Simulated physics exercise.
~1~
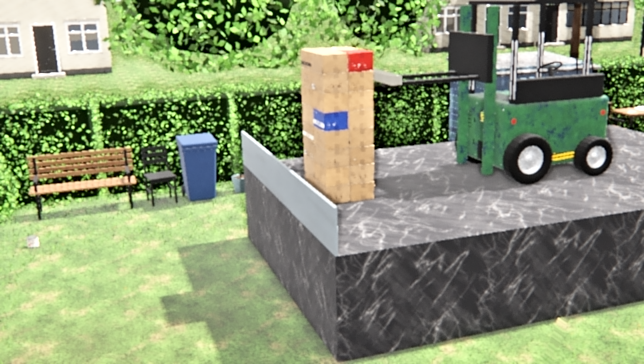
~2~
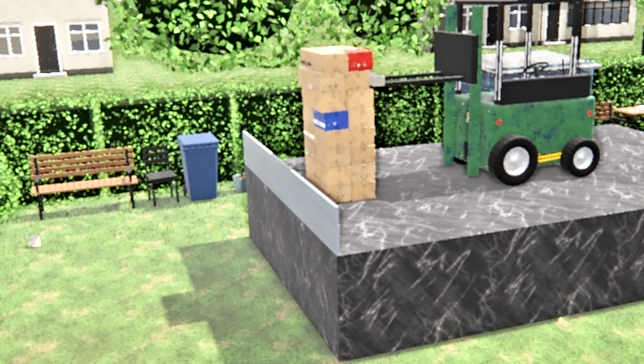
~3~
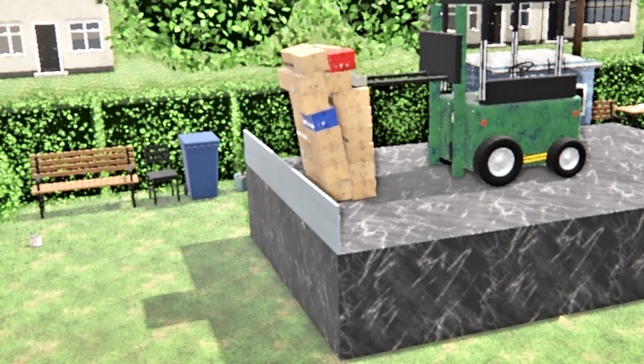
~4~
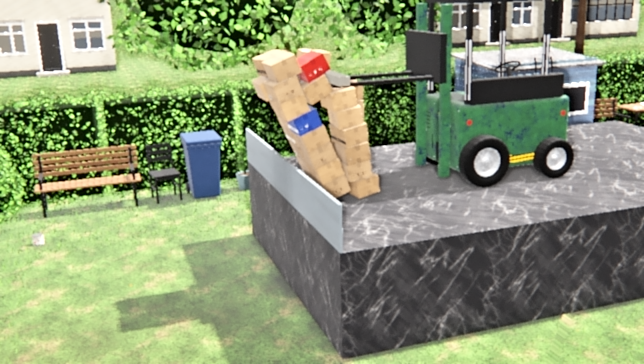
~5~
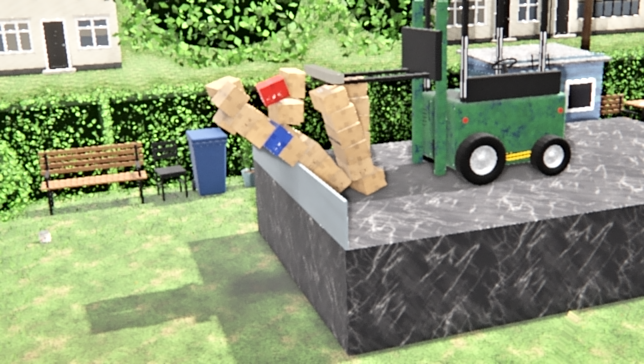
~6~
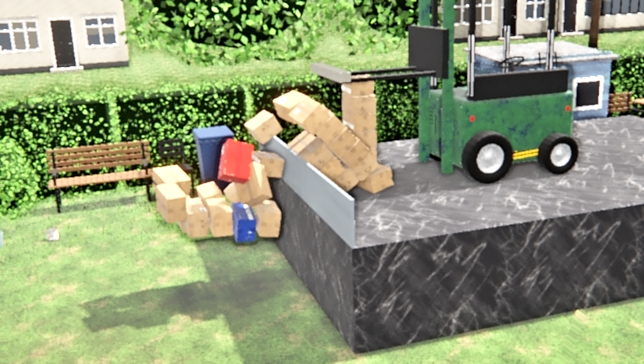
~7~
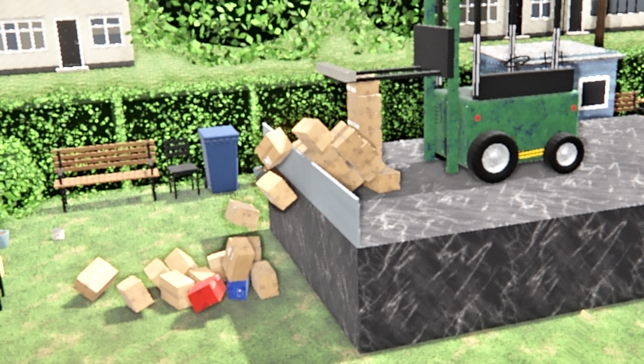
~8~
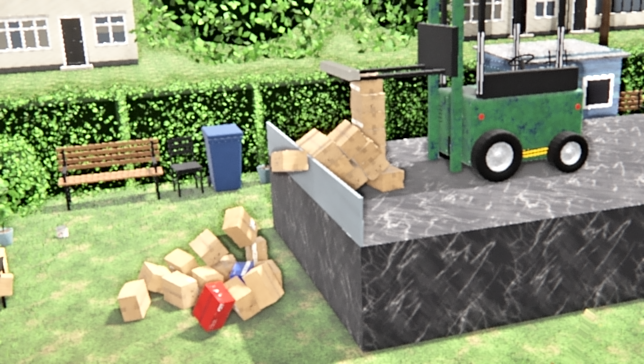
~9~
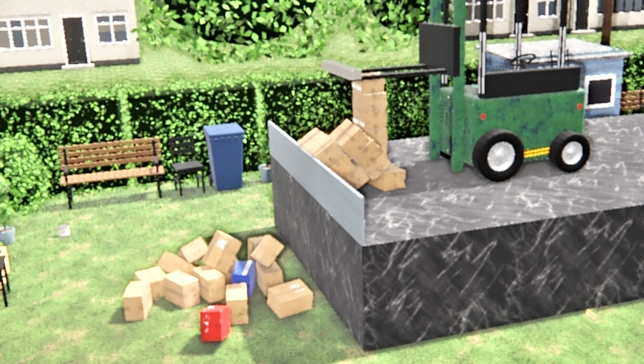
A green forklift on a raised platform drove left and pushed its beam into a tall stack of cartons, which buckled and toppled over the low board; many tumbled onto the grass, including the red and blue ones, while others stayed heaped behind the board.
